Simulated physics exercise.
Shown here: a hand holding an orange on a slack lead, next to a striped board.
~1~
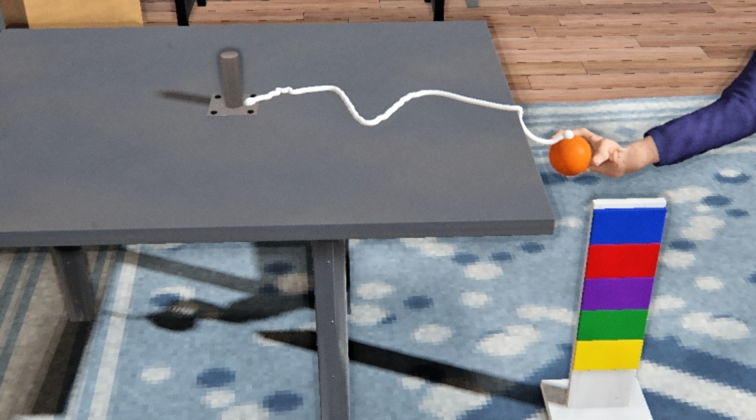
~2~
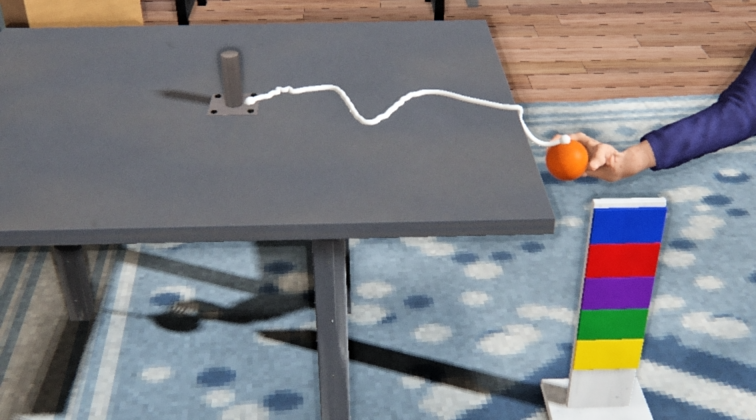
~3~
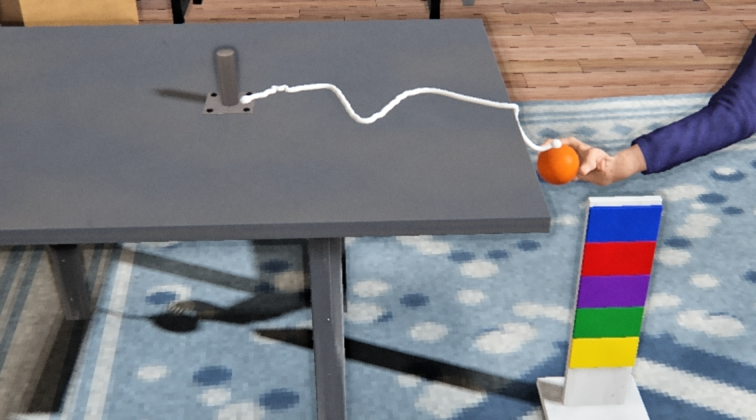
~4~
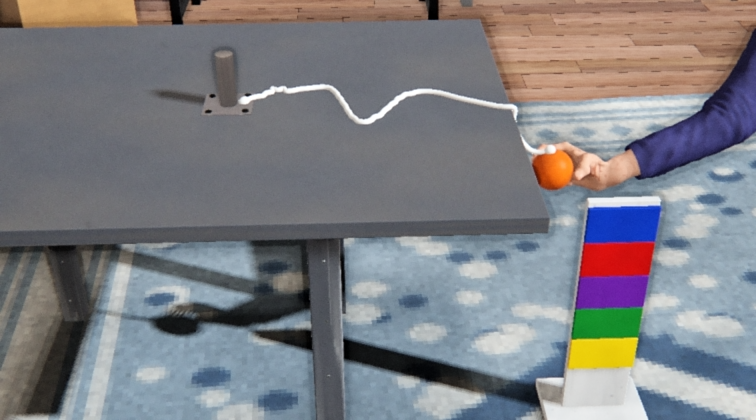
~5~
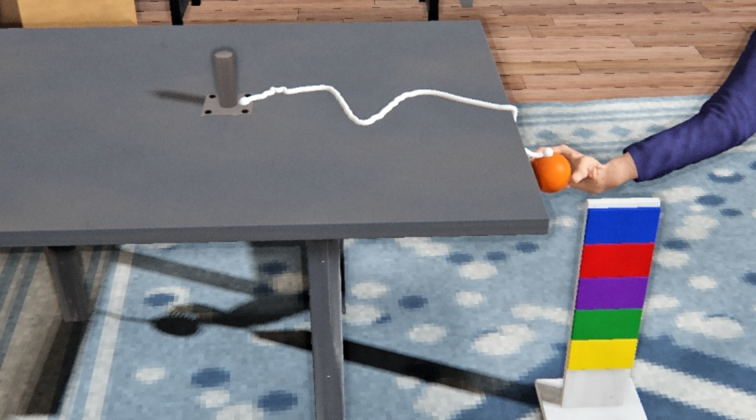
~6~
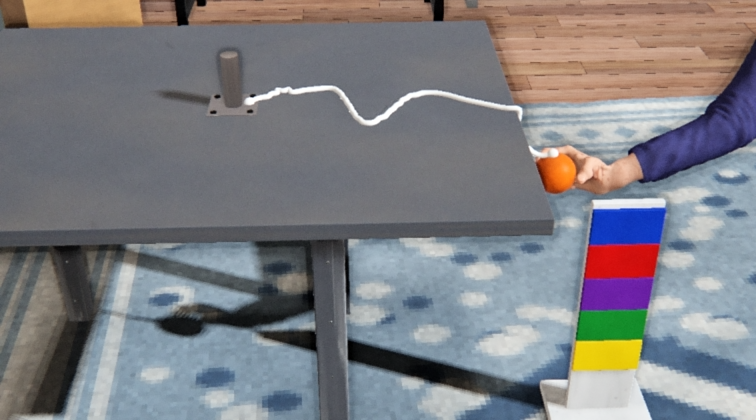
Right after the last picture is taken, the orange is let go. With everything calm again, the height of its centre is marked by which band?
By the purple band.
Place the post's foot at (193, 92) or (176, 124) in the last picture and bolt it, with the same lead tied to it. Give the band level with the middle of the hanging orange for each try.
Try by try: Red; red.
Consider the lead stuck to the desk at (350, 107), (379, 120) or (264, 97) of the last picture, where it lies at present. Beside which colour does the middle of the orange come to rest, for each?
Red; blue; purple.
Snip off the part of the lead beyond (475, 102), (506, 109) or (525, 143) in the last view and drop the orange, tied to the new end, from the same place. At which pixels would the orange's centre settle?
Close to (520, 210) first, close to (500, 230) next, and close to (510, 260) last.
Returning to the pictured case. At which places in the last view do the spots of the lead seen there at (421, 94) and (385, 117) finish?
First: (515, 131). Second: (470, 107).
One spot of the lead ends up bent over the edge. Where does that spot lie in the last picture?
It sits at about (406, 99).
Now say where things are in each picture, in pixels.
In the first picture, orange (570, 155); blue (628, 228); red (623, 262); purple (618, 295); green (613, 326); yellow (608, 356).
In the second picture, orange (567, 160); lead through (278, 90) (342, 94) (376, 121) (422, 93) (504, 107).
In the third picture, orange (558, 164).
In the fourth picture, orange (552, 169); lead through (272, 89) (337, 94) (371, 121) (416, 92) (498, 107).
In the fifth picture, orange (550, 172).
In the sixth picture, orange (555, 173); lead through (277, 90) (342, 95) (376, 122) (421, 94) (503, 108).
Early on, orange near (534, 294); level with purple.
Midway, orange near (473, 279); level with purple.
Near the end, orange near (508, 290); level with purple.
Finally, orange near (509, 291); level with purple. Its centre hangs level with the purple band.
